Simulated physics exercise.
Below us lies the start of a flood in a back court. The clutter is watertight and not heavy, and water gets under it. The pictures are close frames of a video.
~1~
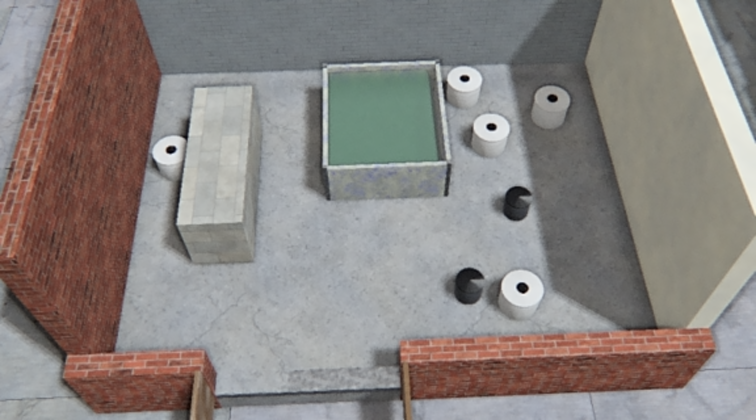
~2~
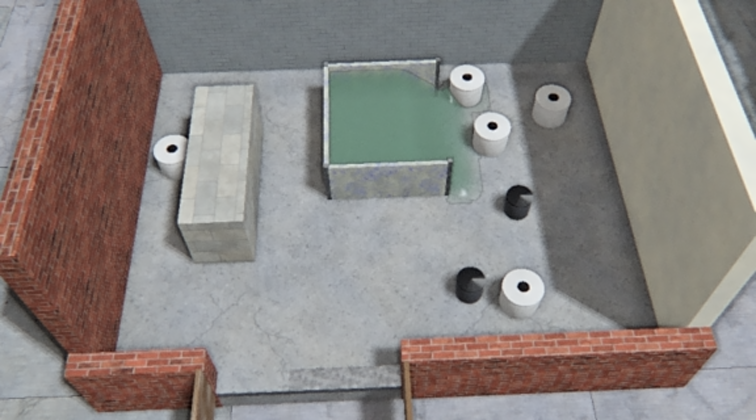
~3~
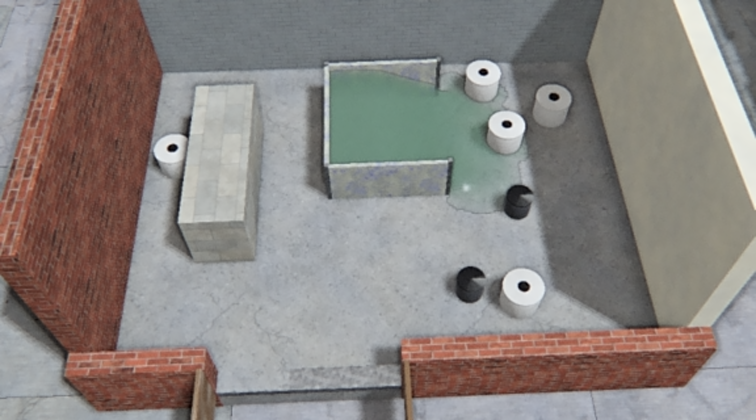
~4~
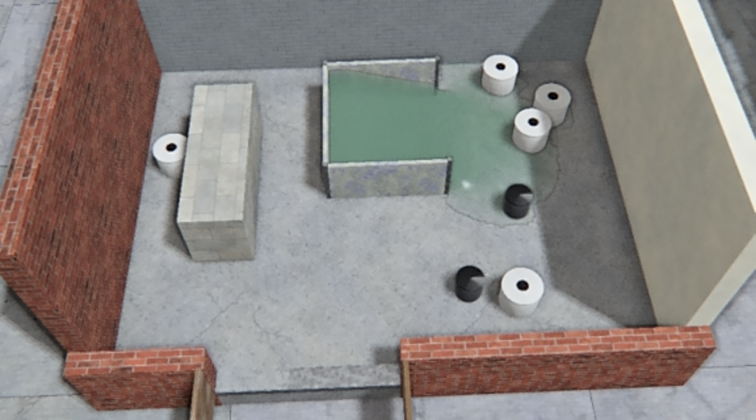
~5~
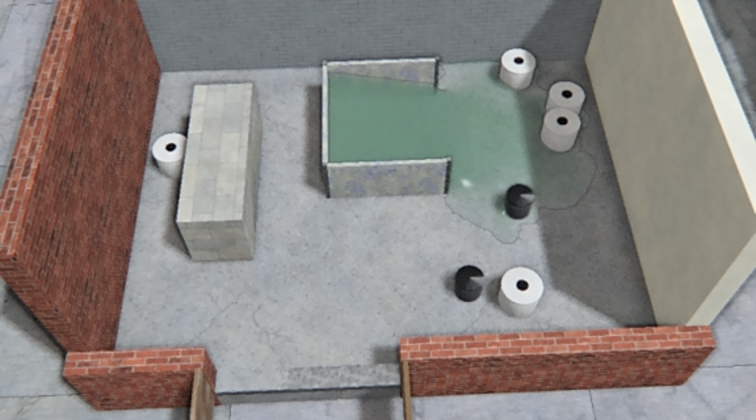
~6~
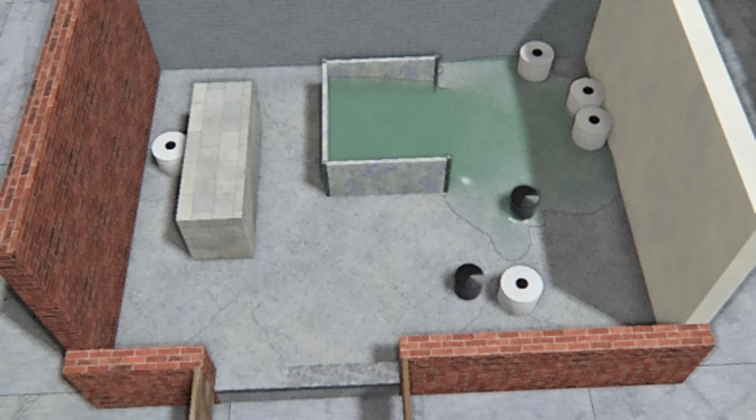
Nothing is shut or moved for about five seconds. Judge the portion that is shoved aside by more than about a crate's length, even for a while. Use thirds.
Share: Two thirds or above.
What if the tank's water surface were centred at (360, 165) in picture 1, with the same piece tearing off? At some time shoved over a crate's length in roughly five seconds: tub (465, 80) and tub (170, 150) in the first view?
As listed: Pushed that far, not that far.
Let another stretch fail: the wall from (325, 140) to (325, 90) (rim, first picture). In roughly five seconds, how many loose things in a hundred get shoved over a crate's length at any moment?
Roughly 10 per cent.
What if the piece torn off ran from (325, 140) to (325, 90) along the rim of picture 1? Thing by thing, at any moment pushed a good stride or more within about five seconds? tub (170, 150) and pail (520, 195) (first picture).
One after the other: Shifted that much, never so far.
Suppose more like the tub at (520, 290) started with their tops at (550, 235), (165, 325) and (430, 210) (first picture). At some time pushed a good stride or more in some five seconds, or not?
In that order: Shifted that much, short of that, not that far.
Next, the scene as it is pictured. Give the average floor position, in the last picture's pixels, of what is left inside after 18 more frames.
Close to (444, 205).
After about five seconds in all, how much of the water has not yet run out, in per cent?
I make it 100 per cent.
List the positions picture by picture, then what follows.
In the first picture, a tub at (491, 127), on the bottom; a tub at (465, 79), on the bottom; 0 of 7 have shifted.
In the second picture, a tub at (492, 126), on the bottom; a tub at (467, 78) rests on the ground; 0 of 7 have shifted.
In the third picture, a tub at (507, 125), on the bottom, close to its start; a tub at (483, 73) rests on the ground, close to its start; 2 of 7 have shifted.
In the fourth picture, a tub at (533, 122) rests on the ground, a stride from its start; a tub at (501, 67) rests on the ground, a stride from its start; 2 of 7 have shifted.
In the fifth picture, a tub at (562, 121) rests on the ground, a stride from its start; a tub at (519, 61), on the bottom, a stride from its start; 3 of 7 have shifted.
In the sixth picture, a tub at (594, 120) rests on the ground, a stride from its start; a tub at (537, 53) rests on the ground, a stride from its start; 4 of 7 have shifted.
A moment on, 2 of 7 are well off their spots; 3 afloat.
Next, 3 of 7 are well off their spots; 3 afloat.
Later, 2 of 7 are well off their spots; 5 afloat.
In the end, 6 of 7 are well off their spots, and 6 have been at some point; 3 afloat.
